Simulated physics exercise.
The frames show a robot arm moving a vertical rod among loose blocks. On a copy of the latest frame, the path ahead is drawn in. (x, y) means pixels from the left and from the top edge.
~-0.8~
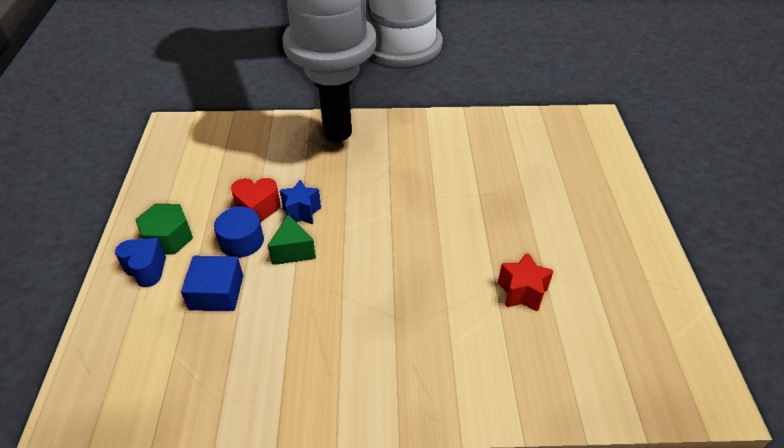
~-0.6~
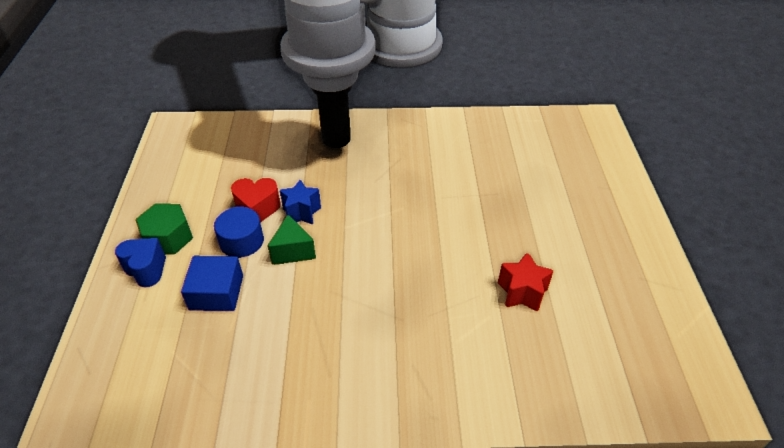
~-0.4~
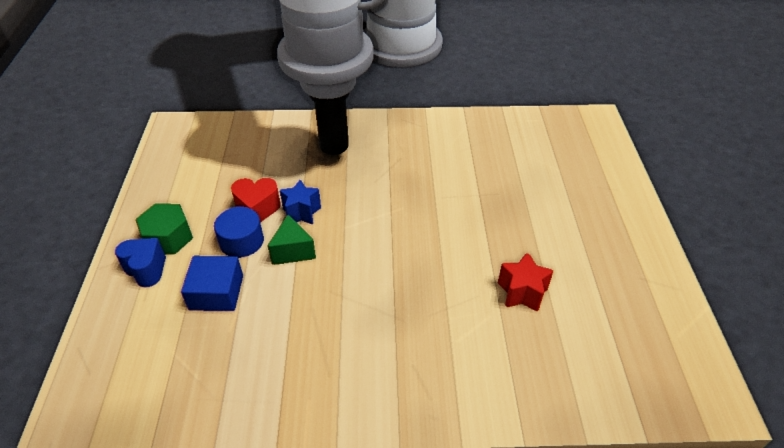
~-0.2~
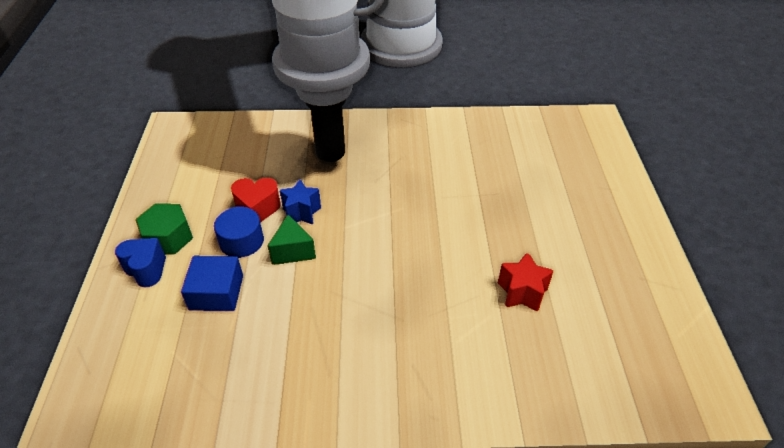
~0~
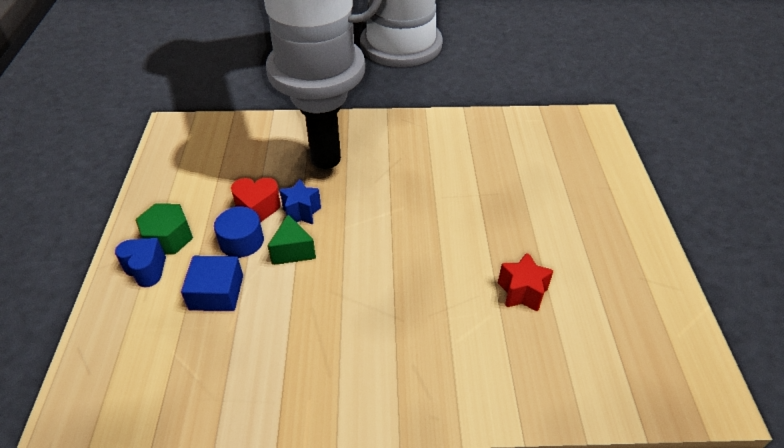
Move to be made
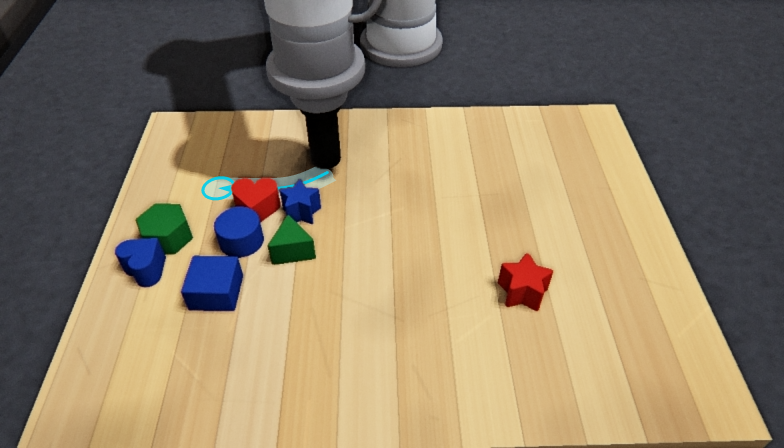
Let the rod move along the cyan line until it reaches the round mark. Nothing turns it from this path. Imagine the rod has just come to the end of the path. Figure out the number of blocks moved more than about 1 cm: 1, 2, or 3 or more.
One gets moved.
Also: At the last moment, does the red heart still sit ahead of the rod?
No.
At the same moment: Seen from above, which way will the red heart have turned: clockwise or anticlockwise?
My answer: Anticlockwise.
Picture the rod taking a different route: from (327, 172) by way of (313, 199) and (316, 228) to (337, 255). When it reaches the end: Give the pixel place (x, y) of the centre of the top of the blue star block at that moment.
I predict (284, 218).
The drawn path runs from (327, 172) over (294, 186) and (256, 189) to (219, 188).
The first path, step by step. One third of the way, rod (291, 174); nothing pushed yet.
Two thirds of the way, rod (253, 177); blue cylinder (234, 225); red heart (238, 196), turned 35° anticlockwise.
At the end, rod (215, 176); blue cylinder (234, 225); red heart (237, 196), turned 40° anticlockwise; blue star block not moved.
